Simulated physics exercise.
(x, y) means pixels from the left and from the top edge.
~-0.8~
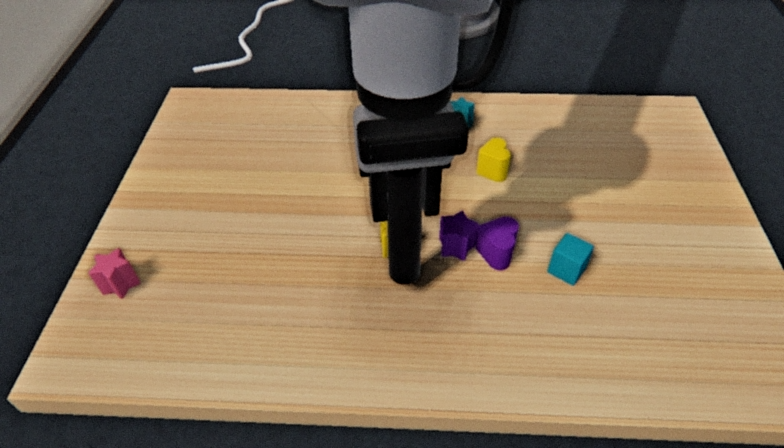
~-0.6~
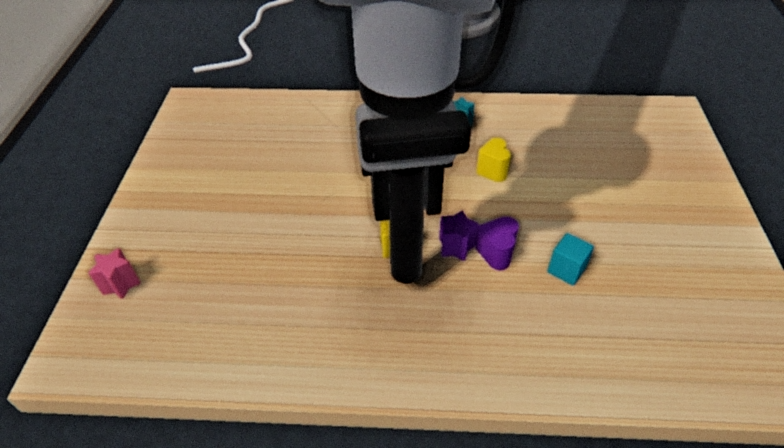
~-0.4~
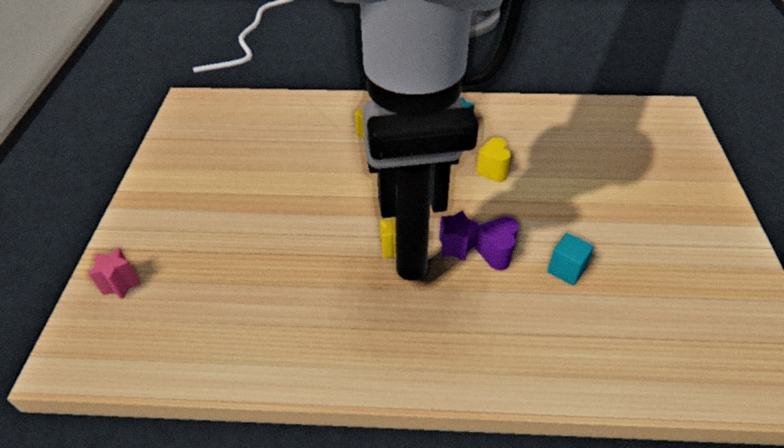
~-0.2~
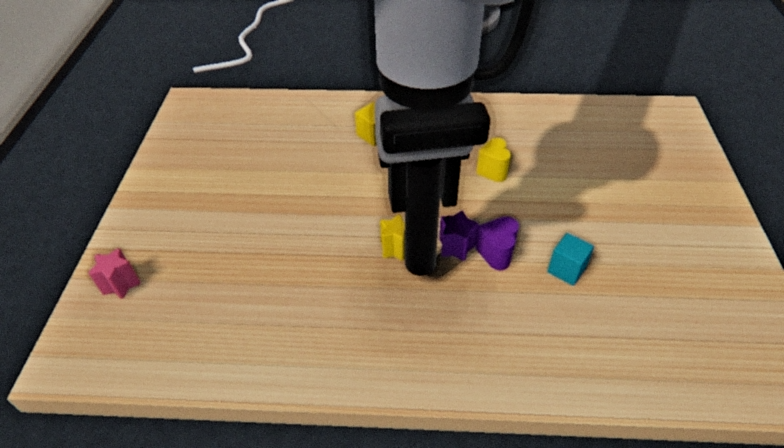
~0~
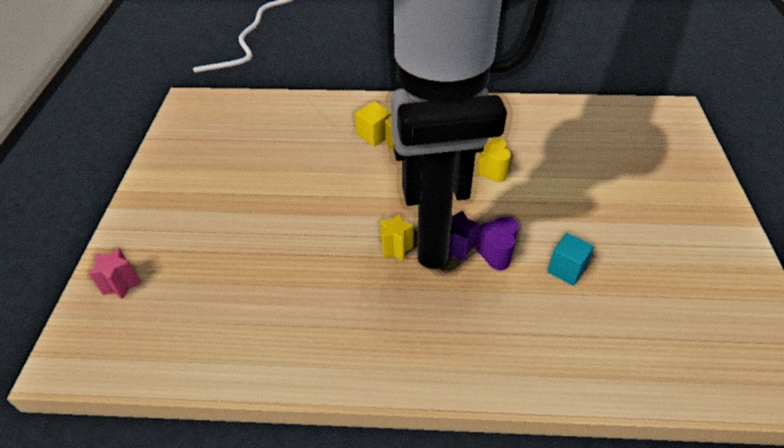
A black robot arm moves slightly right above the board, revealing a yellow star-shaped block.
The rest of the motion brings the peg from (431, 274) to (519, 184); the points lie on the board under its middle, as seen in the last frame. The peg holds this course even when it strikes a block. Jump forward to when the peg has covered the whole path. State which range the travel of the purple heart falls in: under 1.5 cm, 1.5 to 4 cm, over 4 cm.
Its displacement is below 1.5 cm.
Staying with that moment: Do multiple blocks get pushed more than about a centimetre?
Going by the path, yes.
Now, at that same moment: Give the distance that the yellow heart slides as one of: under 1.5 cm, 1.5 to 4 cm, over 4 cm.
I'd go with 1.5 to 4 cm for this block.
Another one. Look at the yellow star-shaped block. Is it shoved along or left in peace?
Undisturbed, or as good as.
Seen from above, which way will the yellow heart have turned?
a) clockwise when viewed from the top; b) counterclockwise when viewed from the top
The correct letter is b.
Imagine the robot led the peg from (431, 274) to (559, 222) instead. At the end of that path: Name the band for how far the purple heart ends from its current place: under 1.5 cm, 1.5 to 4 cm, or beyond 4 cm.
Of the three bands, it's over 4 cm.
What follows on the original path. One third of the way, peg (465, 224); purple star-shaped block (478, 200), turned 15° clockwise.
Two thirds of the way, peg (495, 194); purple star-shaped block (505, 171).
At the end, peg (523, 167); yellow star-shaped block unmoved; purple star-shaped block (532, 145); yellow heart (502, 135), turned 80° anticlockwise; purple heart unmoved.
